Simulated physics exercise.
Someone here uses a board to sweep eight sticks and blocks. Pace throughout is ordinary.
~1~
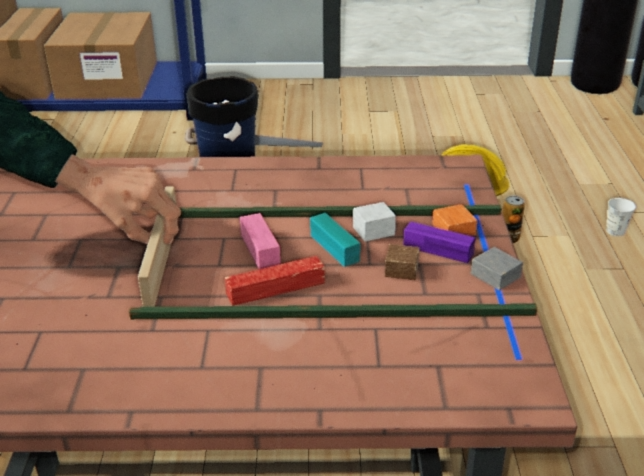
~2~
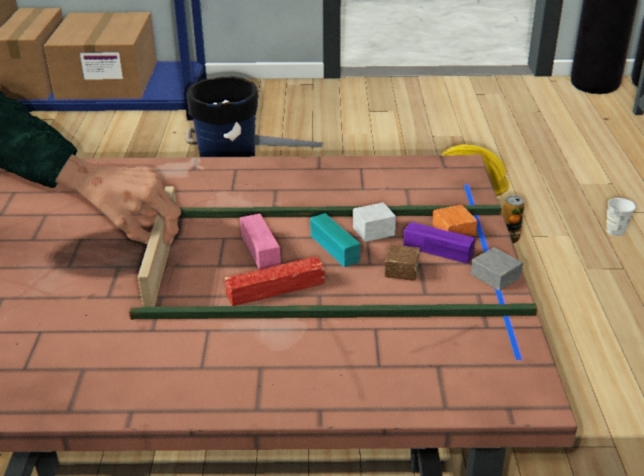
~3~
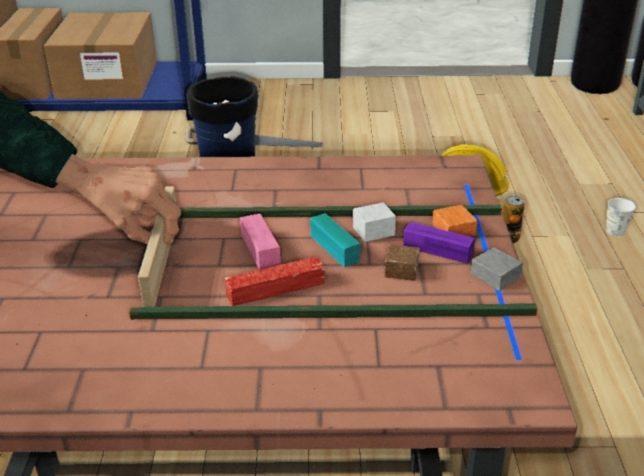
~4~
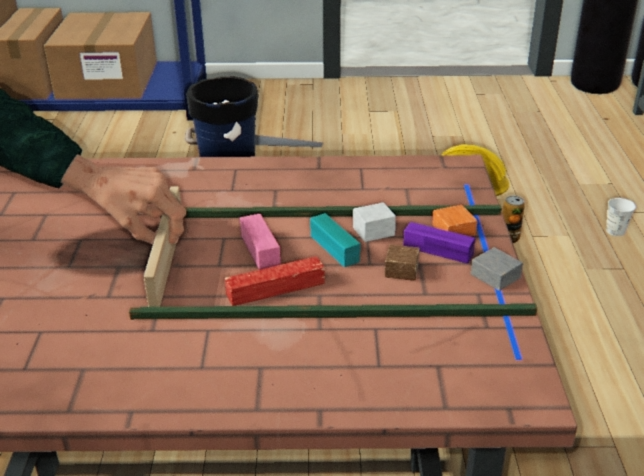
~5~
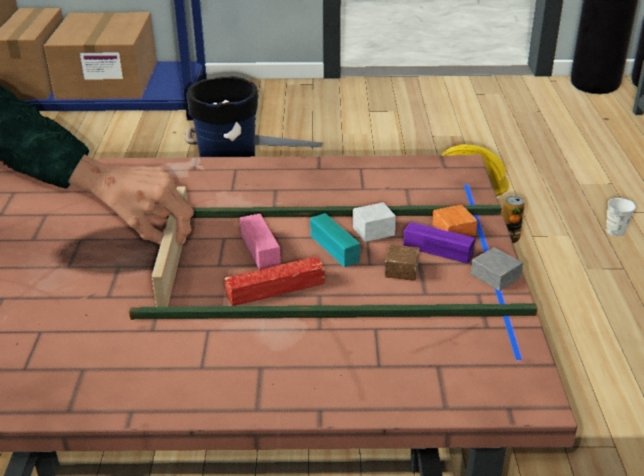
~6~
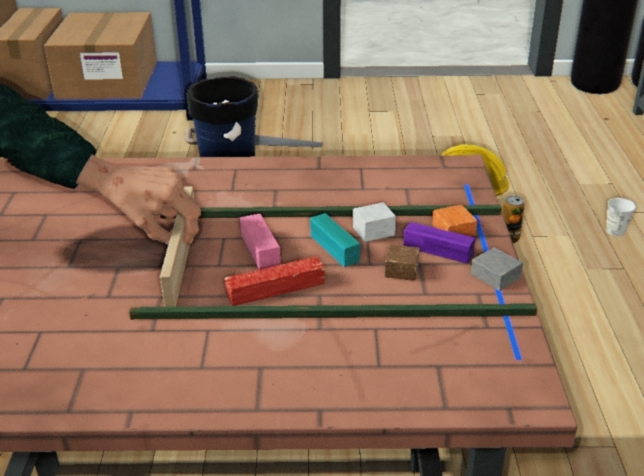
A hand held a wooden board upright at the left of a brick-patterned table, then slid it slightly right between two green rails, while the colourful blocks and sticks ahead of it stayed still.
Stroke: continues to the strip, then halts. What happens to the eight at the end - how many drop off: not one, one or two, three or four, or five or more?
Pieces that go over the edge: At least five.
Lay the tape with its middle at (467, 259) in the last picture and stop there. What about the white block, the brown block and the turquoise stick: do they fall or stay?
The white block topples off; the brown block topples off; and the turquoise stick stays put.
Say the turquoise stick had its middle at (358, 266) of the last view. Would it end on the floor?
Lab note: It goes off the edge.
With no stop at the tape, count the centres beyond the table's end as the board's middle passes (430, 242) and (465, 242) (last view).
The counts would come to 2 and 5.
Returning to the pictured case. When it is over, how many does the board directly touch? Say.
It's 1 of them.
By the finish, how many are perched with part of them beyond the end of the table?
It's 0.
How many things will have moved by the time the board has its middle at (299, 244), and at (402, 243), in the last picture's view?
First 4, then 8.
A little later, none off yet; grey block at rest near (497, 269); orange block at rest near (455, 223); purple stick at rest near (439, 242).
When it is over, the number that fall off is five or more; down, red bar, turquoise stick, white block, brown block, purple stick, orange block and grey block.
